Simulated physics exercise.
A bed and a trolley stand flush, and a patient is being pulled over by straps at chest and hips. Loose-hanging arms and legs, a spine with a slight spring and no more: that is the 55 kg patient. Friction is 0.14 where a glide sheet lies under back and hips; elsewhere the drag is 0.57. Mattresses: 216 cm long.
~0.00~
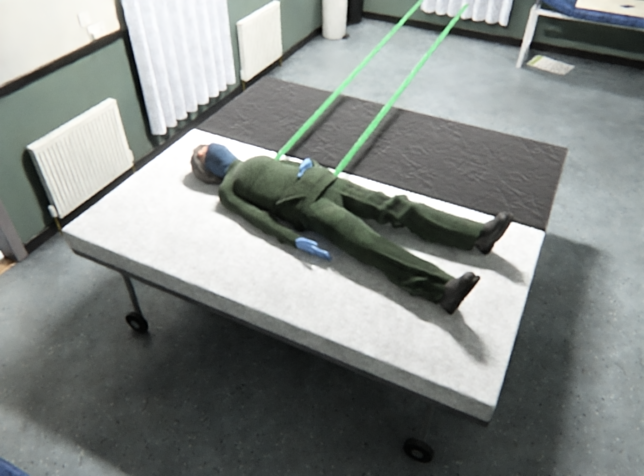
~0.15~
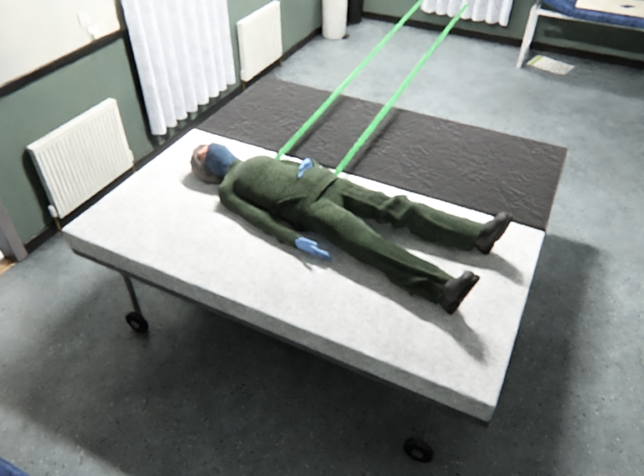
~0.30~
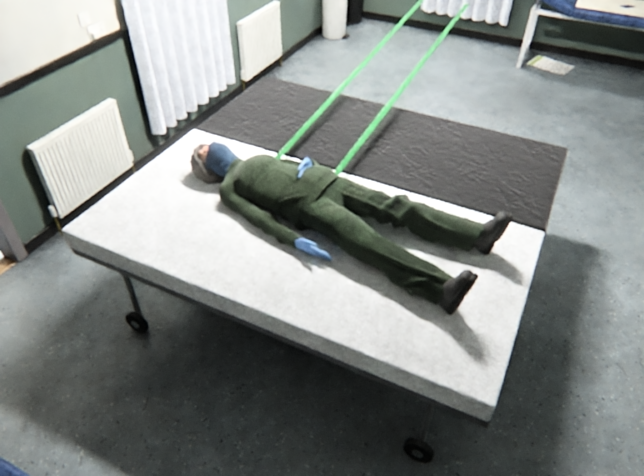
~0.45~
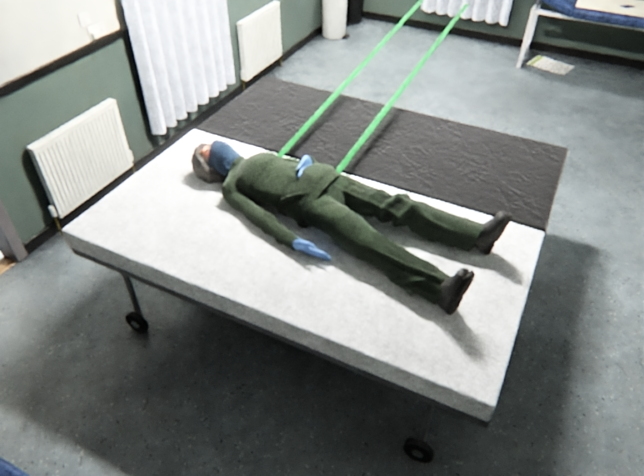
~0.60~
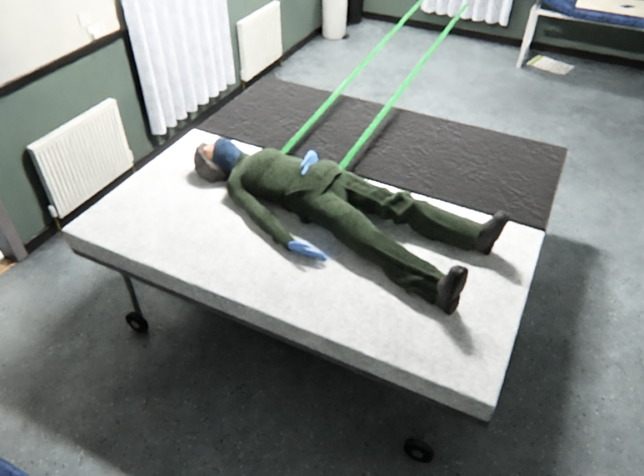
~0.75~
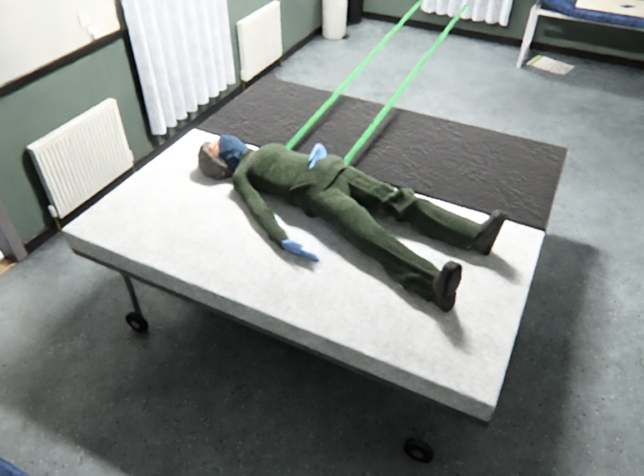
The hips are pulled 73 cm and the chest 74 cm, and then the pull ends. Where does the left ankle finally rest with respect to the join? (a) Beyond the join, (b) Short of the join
Short of the join.
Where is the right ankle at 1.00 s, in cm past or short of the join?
Short by some 66 cm.
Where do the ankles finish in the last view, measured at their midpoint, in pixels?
My guess is somewhere near (428, 221).
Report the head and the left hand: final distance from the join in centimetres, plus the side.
Head: 32 cm past the join; left hand: 48 cm past it.
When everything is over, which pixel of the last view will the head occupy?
(272, 110).
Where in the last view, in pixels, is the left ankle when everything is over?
(456, 207).
After 1.00 s the left ankle is 28 cm short of the join, near (473, 236) in the last picture's view.
After 1.50 s the left ankle is 23 cm short of the join, near (457, 226) in the last picture's view; the right ankle 55 cm short of the join.
After 2.00 s the left ankle is 12 cm short of the join, near (453, 211) in the last picture's view.
At rest, 3.0 s, head crosses the join; left hand crosses the join; right hand stops short of the join; left ankle stops short of the join; right ankle stops short of the join; right knee stops short of the join.
